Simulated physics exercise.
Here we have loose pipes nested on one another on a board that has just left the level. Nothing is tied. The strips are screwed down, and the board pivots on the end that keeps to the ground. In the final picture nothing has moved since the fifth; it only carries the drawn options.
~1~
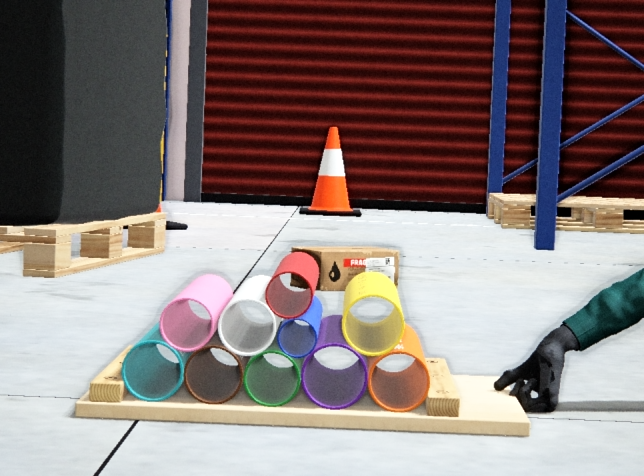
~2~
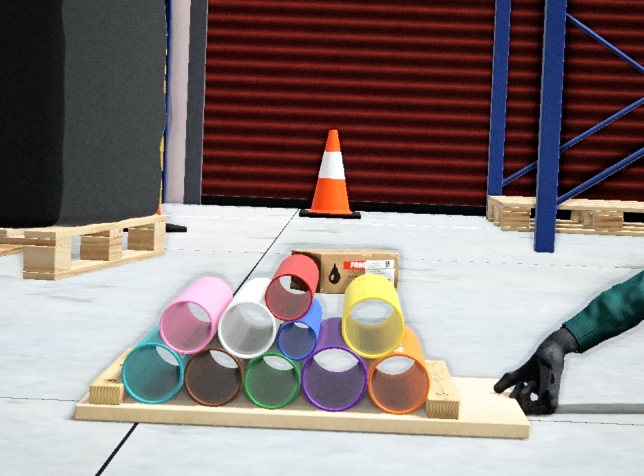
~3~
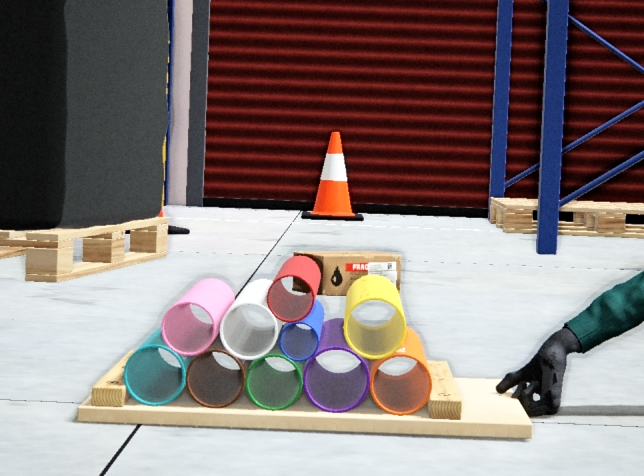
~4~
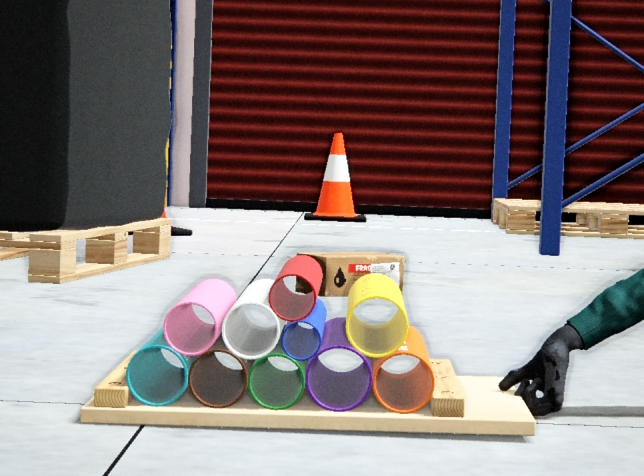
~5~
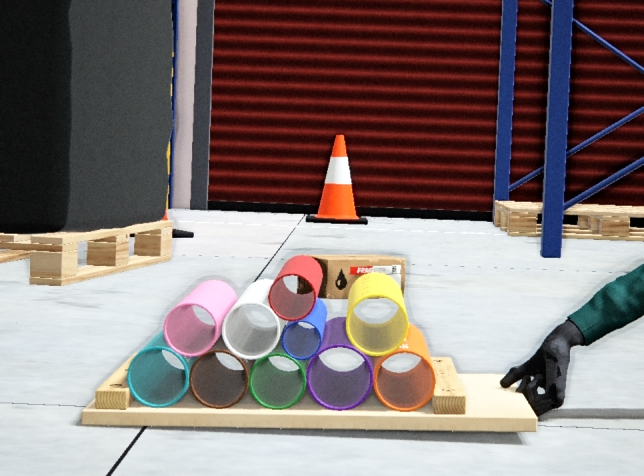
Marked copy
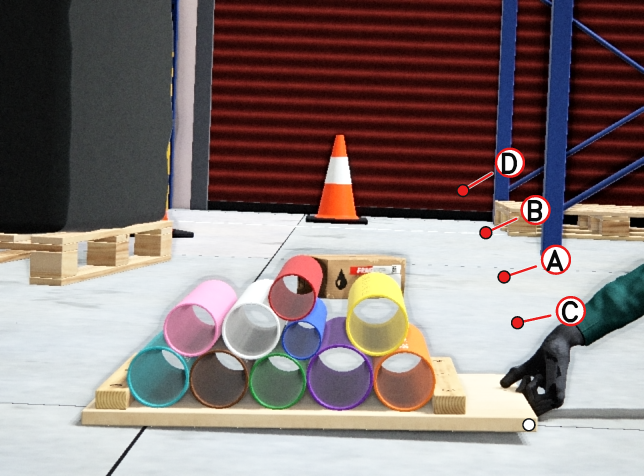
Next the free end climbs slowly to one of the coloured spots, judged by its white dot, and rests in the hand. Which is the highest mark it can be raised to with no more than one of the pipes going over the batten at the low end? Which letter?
The highest mark that will do is B.
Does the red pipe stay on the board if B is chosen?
Yes, with B.
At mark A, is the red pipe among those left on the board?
Yes, with A.
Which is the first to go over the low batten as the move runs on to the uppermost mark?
It is the pink one.
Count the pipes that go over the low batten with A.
At A the number is none.
On the copy, A at (504, 277); B at (486, 233); C at (517, 323); D at (463, 191); the white dot at (529, 425).
On B. First, board at 16°.
Then, board at 27°.
Finally, board at 27°, none over the low batten.
By contrast, A none over the low batten; C none over the low batten; D four over the low batten (white, pink, blue, red).
